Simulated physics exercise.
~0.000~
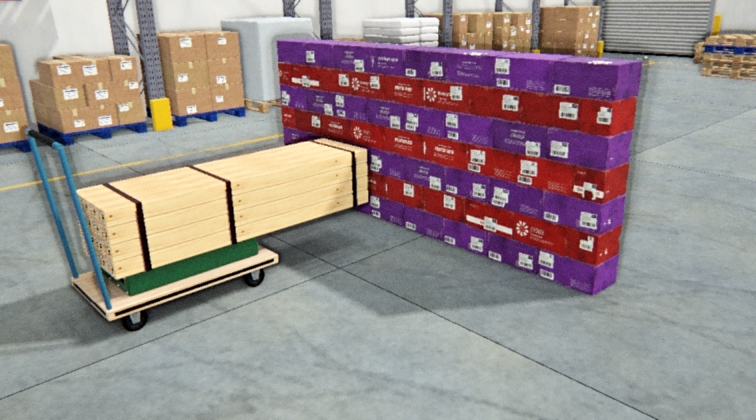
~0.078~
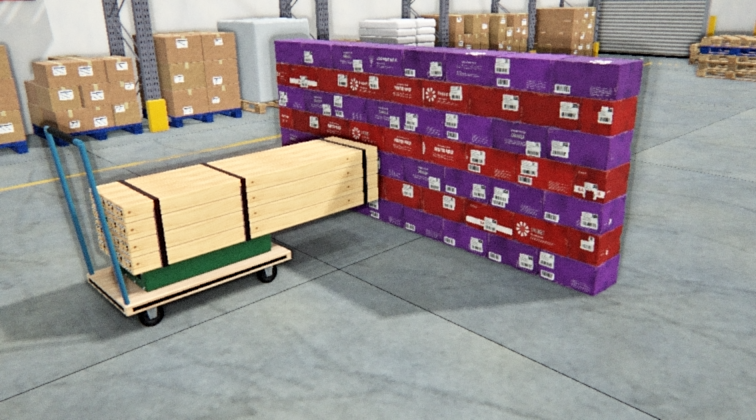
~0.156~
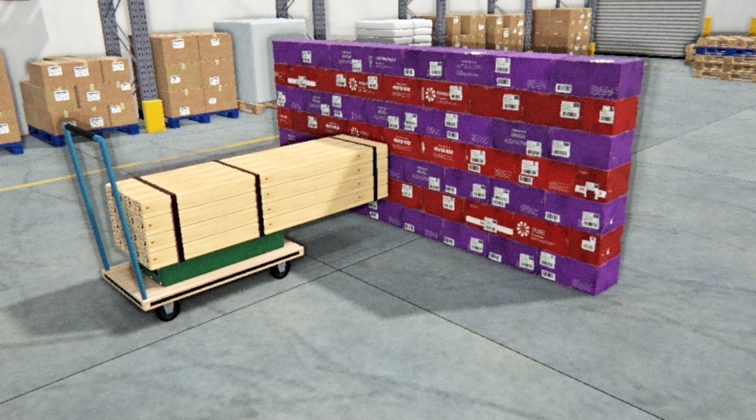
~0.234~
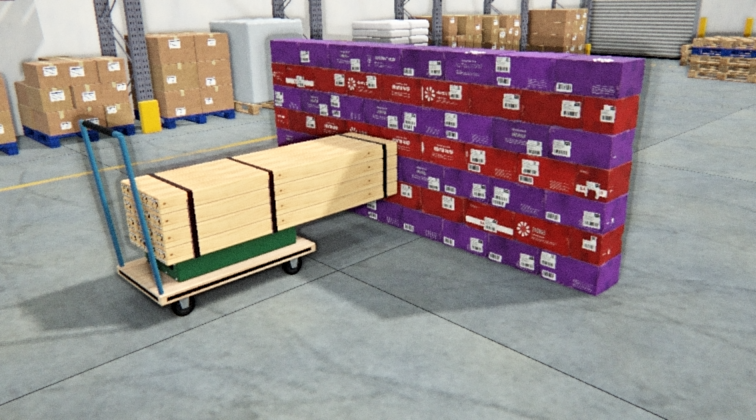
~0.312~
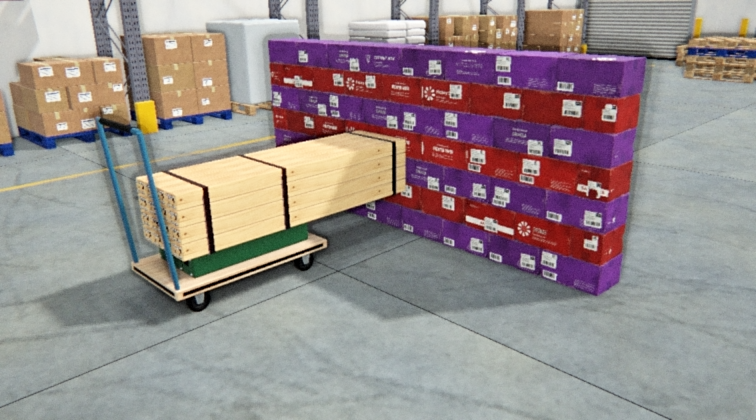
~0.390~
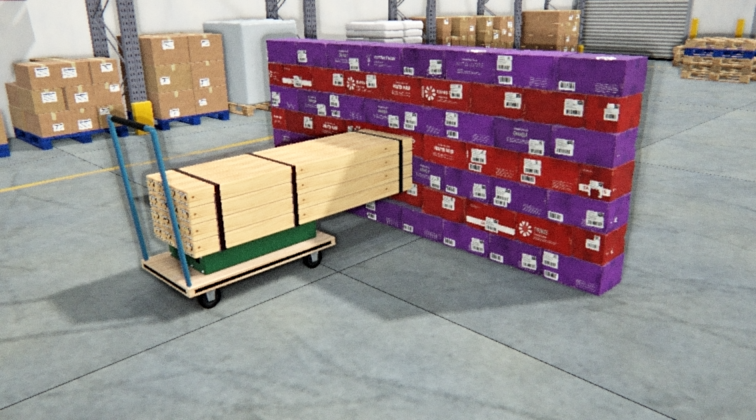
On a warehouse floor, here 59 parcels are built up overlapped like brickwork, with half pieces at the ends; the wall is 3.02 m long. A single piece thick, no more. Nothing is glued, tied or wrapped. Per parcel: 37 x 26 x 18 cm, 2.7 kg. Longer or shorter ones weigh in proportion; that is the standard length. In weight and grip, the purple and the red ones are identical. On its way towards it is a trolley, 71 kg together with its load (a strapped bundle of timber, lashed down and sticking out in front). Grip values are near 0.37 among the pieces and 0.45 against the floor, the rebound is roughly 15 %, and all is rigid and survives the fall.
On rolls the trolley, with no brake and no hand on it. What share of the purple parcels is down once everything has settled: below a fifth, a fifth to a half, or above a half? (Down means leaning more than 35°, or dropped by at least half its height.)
Below a fifth of them.
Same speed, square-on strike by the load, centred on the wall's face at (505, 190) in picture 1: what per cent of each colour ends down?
Purple 40 %, red 40 %.
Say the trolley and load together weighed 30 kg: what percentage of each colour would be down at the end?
Result: Purple 0 and red 0 in a hundred.
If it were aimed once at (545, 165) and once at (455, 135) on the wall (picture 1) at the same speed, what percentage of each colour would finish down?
Down by colour - purple: 30%, then 20%; red: 30%, then 20%.
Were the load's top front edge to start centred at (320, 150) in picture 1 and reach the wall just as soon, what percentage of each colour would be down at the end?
You'd end up with purple at 50 per cent down and red at 40 per cent.
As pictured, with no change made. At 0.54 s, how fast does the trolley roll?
The trolley is doing roughly 0.3 m/s at that moment.
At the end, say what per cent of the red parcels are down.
Share down, red: 0 percent.
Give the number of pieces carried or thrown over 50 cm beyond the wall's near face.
I'd estimate 0 pieces.
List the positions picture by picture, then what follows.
In the first frame (each place is the centre of the face we see best; the camera moves round a little), load (361, 167) 39 cm short of the wall; top purple parcel (469, 69); top red parcel (366, 86); all as stacked.
Load (371, 165) 29 cm short of the wall; top purple parcel (468, 69), in the second frame.
Load (381, 162) 19 cm short of the wall; top purple parcel (469, 69), in the third frame.
Load (391, 159) 9 cm short of the wall; top purple parcel (468, 68), in the fourth frame.
Load (400, 157) just touching; top purple parcel (468, 67), in the fifth frame.
Load (407, 155) 7 cm into the wall's line; top purple parcel (469, 67); top red parcel (362, 85); 8 have shifted, in the sixth frame.
By 0.45 s, load 10 cm past the wall's line, still rolling; none of the 32 purple parcels down (0 of 59 in all colours); top purple parcel unmoved; top red parcel moved 32 mm.
By 0.54 s, load 14 cm past the wall's line, still rolling; none of the 32 purple parcels down (0 of 59 in all colours); top purple parcel unmoved; top red parcel moved 8 cm.
By 0.90 s, load 15 cm past the wall's line, stopped; none of the 32 purple parcels down (0 of 59 in all colours); top purple parcel moved 17 mm; top red parcel moved 11 cm.
When it is over (1.5 s), load 15 cm past the wall's line, stopped; none of the 32 purple parcels down (0 of 59 in all colours); top purple parcel unmoved; top red parcel moved 10 cm. That is 0 per cent. In pixels of the last frame, middles, top purple parcel near (483, 65), top red parcel near (384, 82).
